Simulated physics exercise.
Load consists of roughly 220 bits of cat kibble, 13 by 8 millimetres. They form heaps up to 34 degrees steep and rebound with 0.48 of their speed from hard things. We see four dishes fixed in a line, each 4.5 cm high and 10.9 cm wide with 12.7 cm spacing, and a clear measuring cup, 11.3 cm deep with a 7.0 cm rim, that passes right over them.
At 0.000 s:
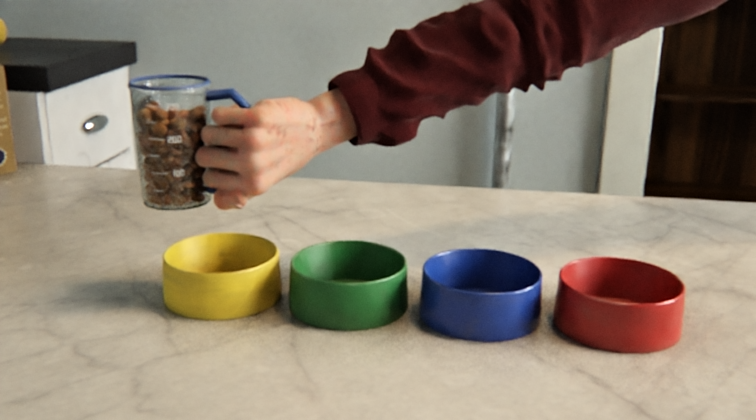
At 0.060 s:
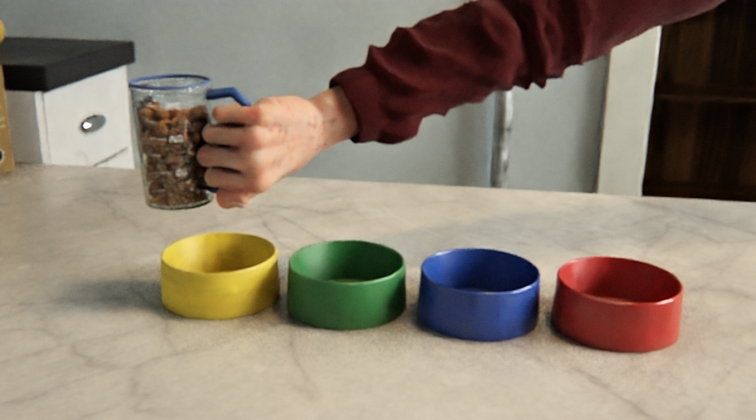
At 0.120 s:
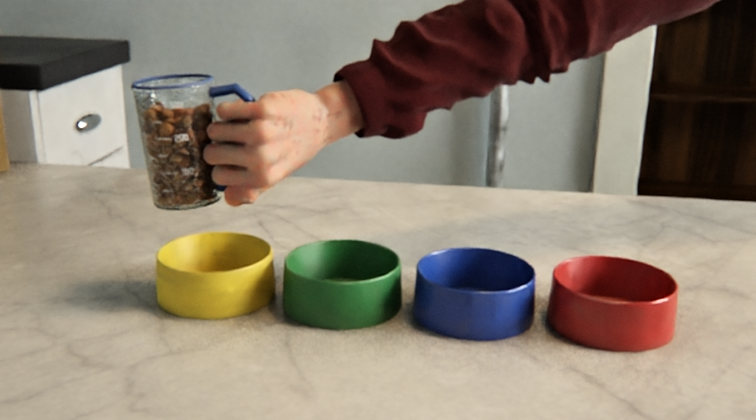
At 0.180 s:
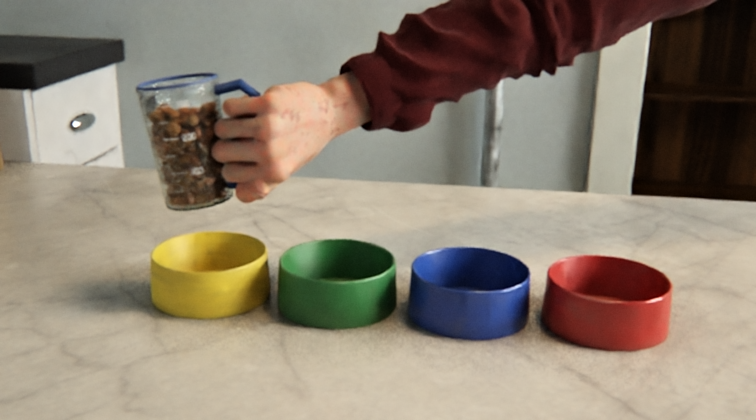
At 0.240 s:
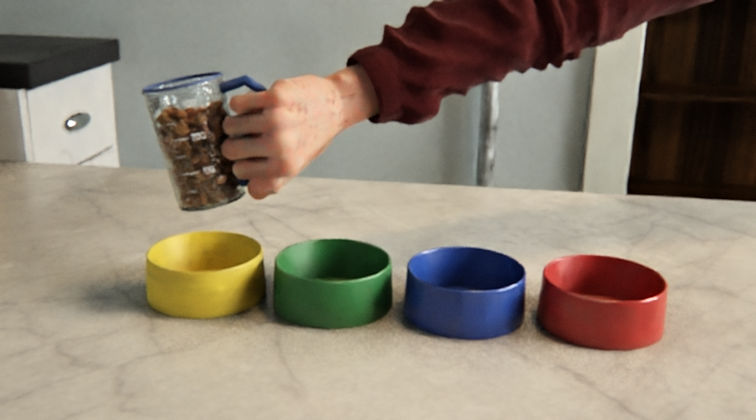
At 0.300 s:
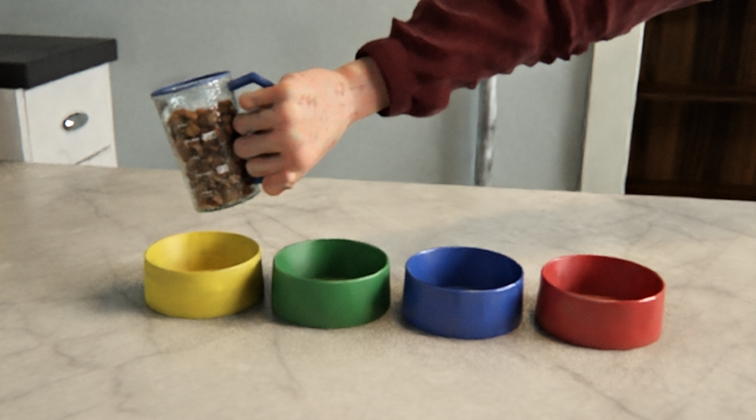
A hand in a maroon sleeve held a clear measuring cup of brown kibble above a yellow bowl, then moved it slightly right while tilting it, beside green, blue and red bowls.
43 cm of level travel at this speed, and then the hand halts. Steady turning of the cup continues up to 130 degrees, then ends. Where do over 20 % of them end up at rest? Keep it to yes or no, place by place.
Place by place: Red yes, blue yes, green no, yellow no, counter yes.
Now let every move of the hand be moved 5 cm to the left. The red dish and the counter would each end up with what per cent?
Red: 0, counter: 0.
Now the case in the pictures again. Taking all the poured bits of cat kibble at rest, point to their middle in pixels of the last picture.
Look around (531, 306) in the last picture.
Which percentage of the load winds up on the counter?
35 per cent.
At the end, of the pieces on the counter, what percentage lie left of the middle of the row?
It's close to 0 in a hundred.
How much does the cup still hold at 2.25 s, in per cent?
Close to 10 per cent of the load, I'd guess.
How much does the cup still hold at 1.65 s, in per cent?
Around 95 in a hundred.
Then, at 1.11 s, tilt 69 degrees; cup holds 100 %.
After 1.65 s, tilt 105 degrees; cup holds 95 %.
Then, at 2.25 s, tilt 130 degrees; cup holds 10 %, red 35 %, blue 25 %.
By 3.0 s all is still; red 35 %, blue 30 %, green 0 %, yellow 0 %, counter 35 %.
